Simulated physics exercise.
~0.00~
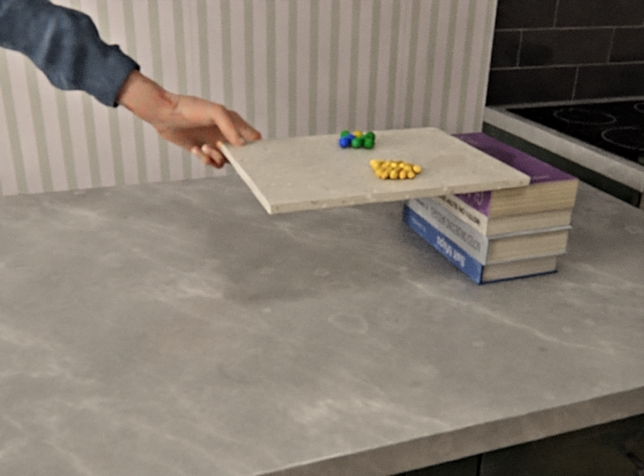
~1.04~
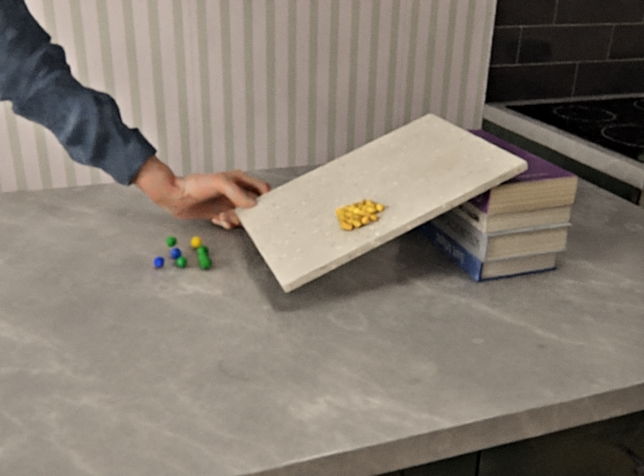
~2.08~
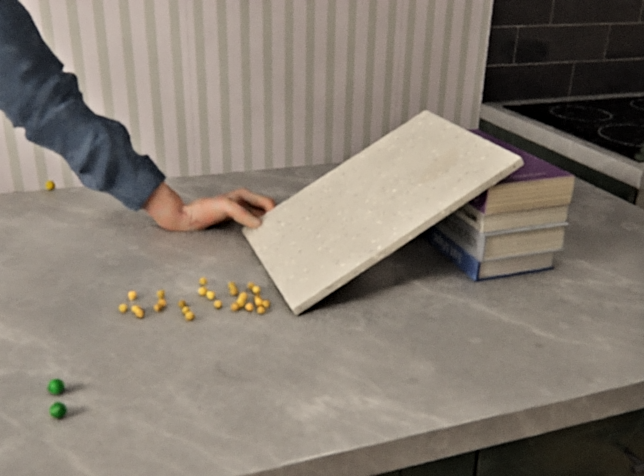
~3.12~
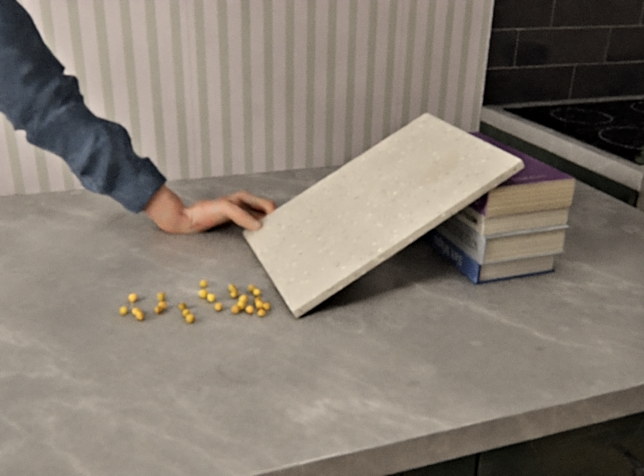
Kitchen counter with a hand lowering a book-propped board, green and blue beads rolling out of view, yellow ones stopping nearby.
